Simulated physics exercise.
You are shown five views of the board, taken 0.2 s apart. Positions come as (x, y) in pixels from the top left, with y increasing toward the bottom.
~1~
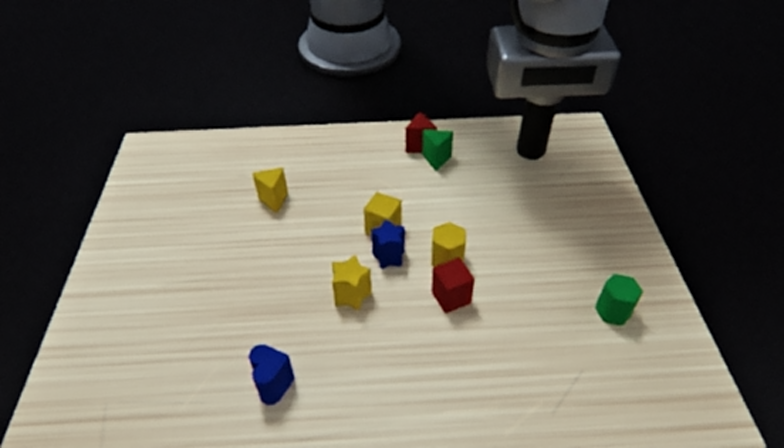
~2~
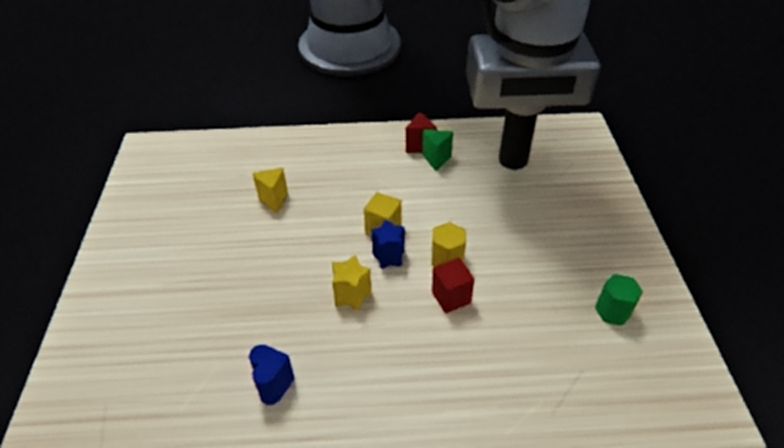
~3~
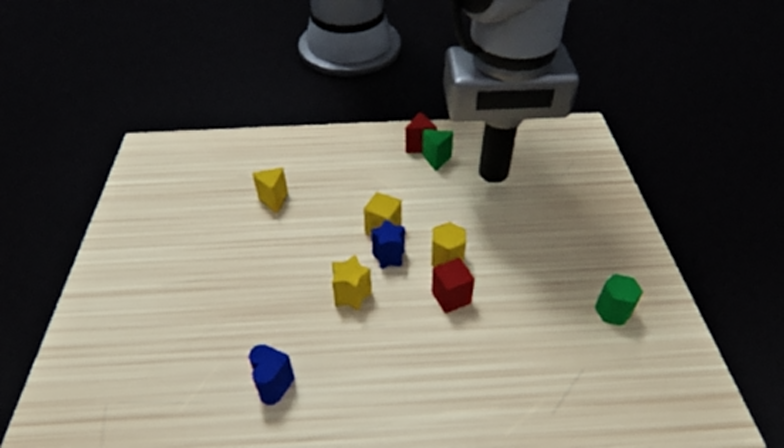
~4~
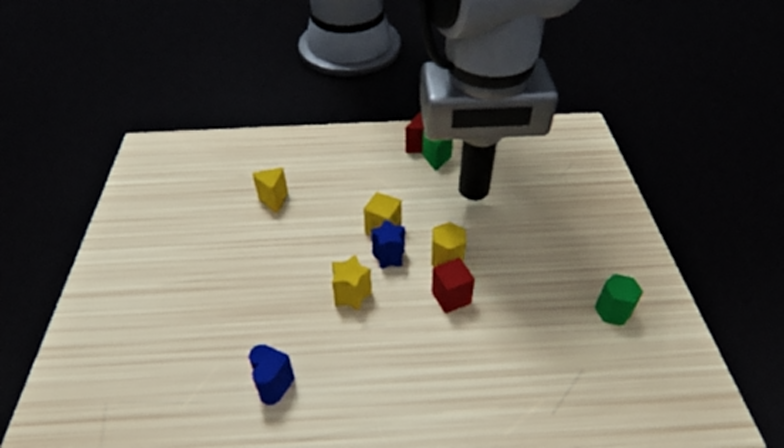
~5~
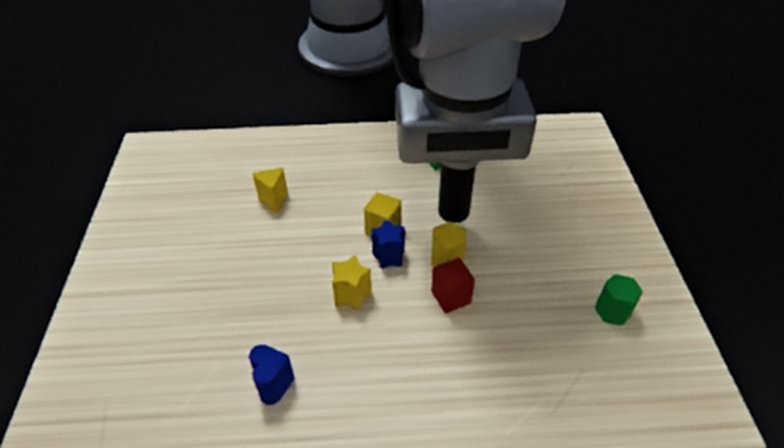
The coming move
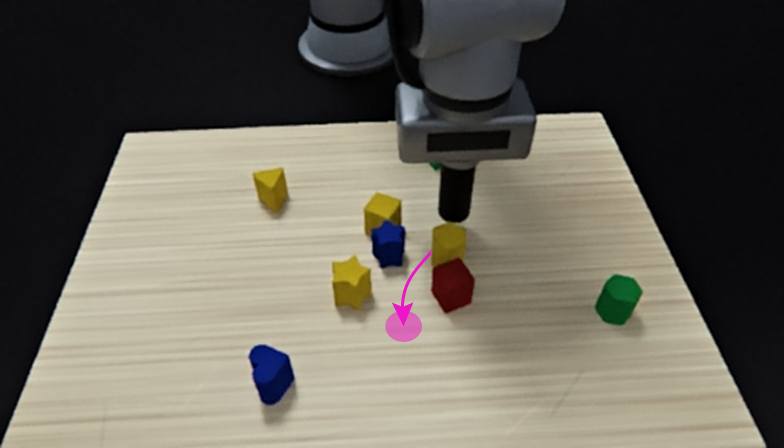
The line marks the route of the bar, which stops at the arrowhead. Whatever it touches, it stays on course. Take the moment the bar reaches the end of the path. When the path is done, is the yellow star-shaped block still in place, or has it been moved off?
Put simply, it stays right there.
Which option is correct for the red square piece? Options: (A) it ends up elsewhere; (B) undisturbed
A (it ends up elsewhere)
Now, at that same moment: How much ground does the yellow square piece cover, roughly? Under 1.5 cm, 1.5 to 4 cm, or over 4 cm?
Short of 1.5 cm.
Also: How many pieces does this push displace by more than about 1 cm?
I predict two.
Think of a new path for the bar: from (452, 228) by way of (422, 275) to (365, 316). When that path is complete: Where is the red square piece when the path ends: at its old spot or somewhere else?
Well, the red square piece shifts from its place.
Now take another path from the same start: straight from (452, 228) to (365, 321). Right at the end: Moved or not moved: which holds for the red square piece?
That block slides.
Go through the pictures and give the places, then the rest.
In the first frame, tip of the bar at (531, 152), middles of tops, yellow star-shaped block at (349, 270), yellow square piece at (383, 204), blue star-shaped block at (389, 232), yellow six-sided block at (449, 235), red square piece at (454, 273).
In the second frame, bar at (513, 162), nothing pushed.
In the third frame, bar at (493, 174), nothing pushed.
In the fourth frame, bar at (474, 191), nothing pushed.
In the fifth frame, bar at (454, 213), yellow star-shaped block at (349, 270), yellow square piece at (383, 204), blue star-shaped block at (389, 232), yellow six-sided block at (449, 235), red square piece at (454, 273).
The line goes from (452, 228) through (428, 255) and (406, 286) to (404, 326).
On the path given first. One third of the way, bar at (429, 241); yellow six-sided block at (444, 255), turned 50° anticlockwise; red square piece at (459, 280).
Two thirds of the way, bar at (406, 273); blue star-shaped block at (387, 234), turned 20° clockwise; yellow six-sided block at (434, 283), turned 95° anticlockwise; red square piece at (467, 294), turned 40° anticlockwise.
At the end, bar at (404, 312); yellow star-shaped block unmoved; yellow square piece unmoved; blue star-shaped block at (387, 234), turned 20° clockwise; yellow six-sided block at (442, 313), turned 145° anticlockwise; red square piece at (475, 301), turned 80° anticlockwise.
